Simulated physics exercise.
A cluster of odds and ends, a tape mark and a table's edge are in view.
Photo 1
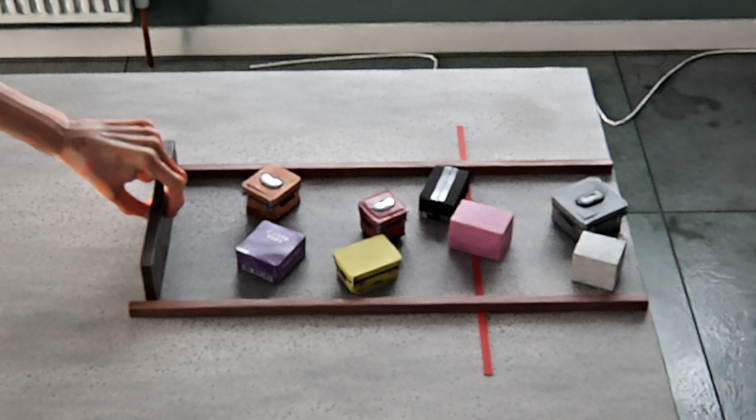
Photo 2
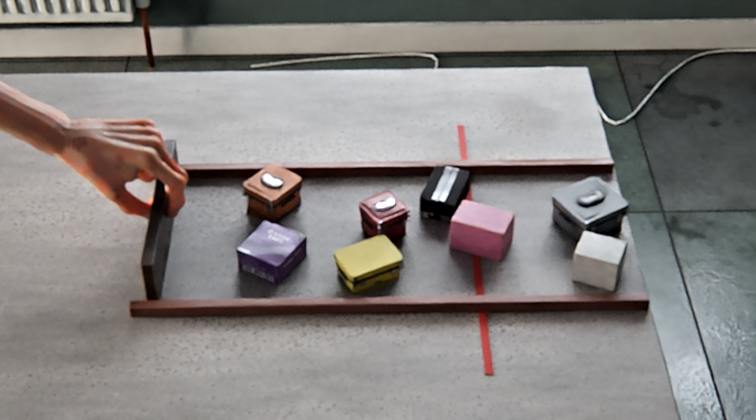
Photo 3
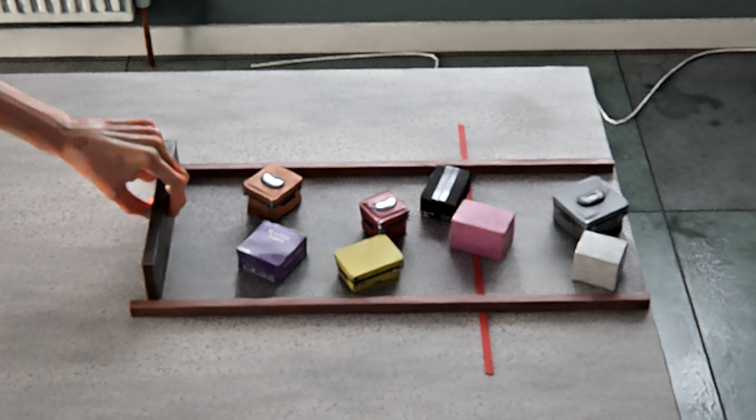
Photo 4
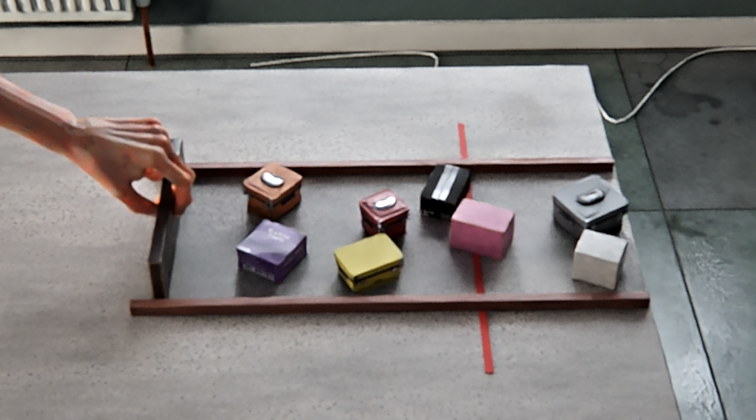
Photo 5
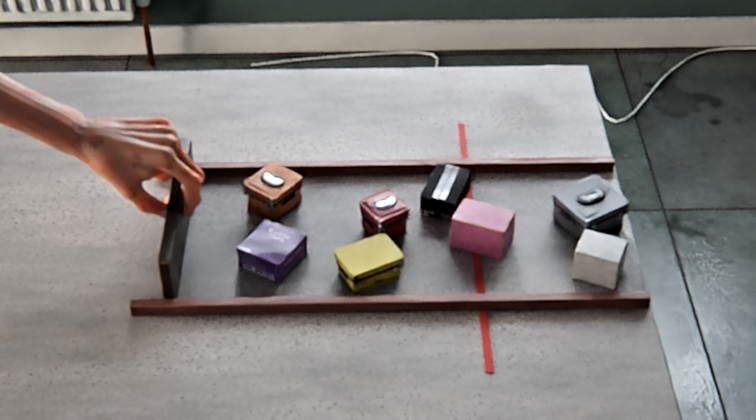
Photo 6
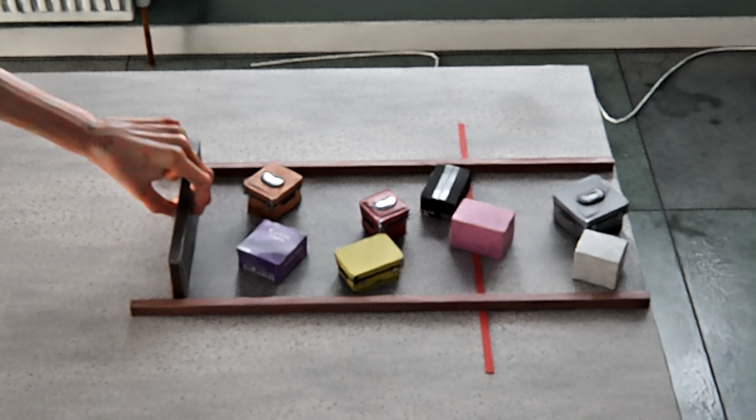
On a grey tabletop beside a dark tiled floor, seen from above at an angle by a still camera, two dark red rails border a strip crossed by red tape. Between them sit orange and purple boxes at left, red and yellow ones mid-strip, black and pink near the tape, and grey and white at right. A hand at left holds a dark board upright, then slides it slightly rightward, while the boxes stay still.
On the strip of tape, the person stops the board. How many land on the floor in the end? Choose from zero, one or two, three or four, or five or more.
In the end, zero land there.
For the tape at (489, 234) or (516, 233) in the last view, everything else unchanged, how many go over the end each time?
It comes to 0, then 1.
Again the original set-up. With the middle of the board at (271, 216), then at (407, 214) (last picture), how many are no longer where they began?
It comes to 2 for the first spot, 6 for the other.
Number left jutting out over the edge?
So the number is 0.
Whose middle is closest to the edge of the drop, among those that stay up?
The one you want is the white block.
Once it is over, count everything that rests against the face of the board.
The count in contact is 2.
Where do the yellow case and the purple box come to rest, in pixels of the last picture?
Final spots - yellow case (552, 270), purple box (500, 238).
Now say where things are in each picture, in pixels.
Grey case (588, 212); white block (598, 261); pink block (481, 231); board (161, 219); tape (472, 236), in the first frame.
White block (599, 261); red case (384, 219), in the second frame.
Pink block (483, 230); yellow case (369, 266), in the third frame.
Grey case (589, 210); black box (445, 193), in the fourth frame.
White block (600, 259); purple box (273, 251), in the fifth frame.
Grey case (589, 209); white block (600, 259); pink block (483, 229); board (187, 217); tape (474, 234), in the sixth frame.
Soon after, none off yet; grey case at rest near (589, 209); white block at rest near (600, 259); pink block at rest near (483, 229).
Then, none off yet; grey case at rest near (589, 209); white block at rest near (600, 259); pink block moved a little near (509, 232).
At rest, the number that fall off is zero.
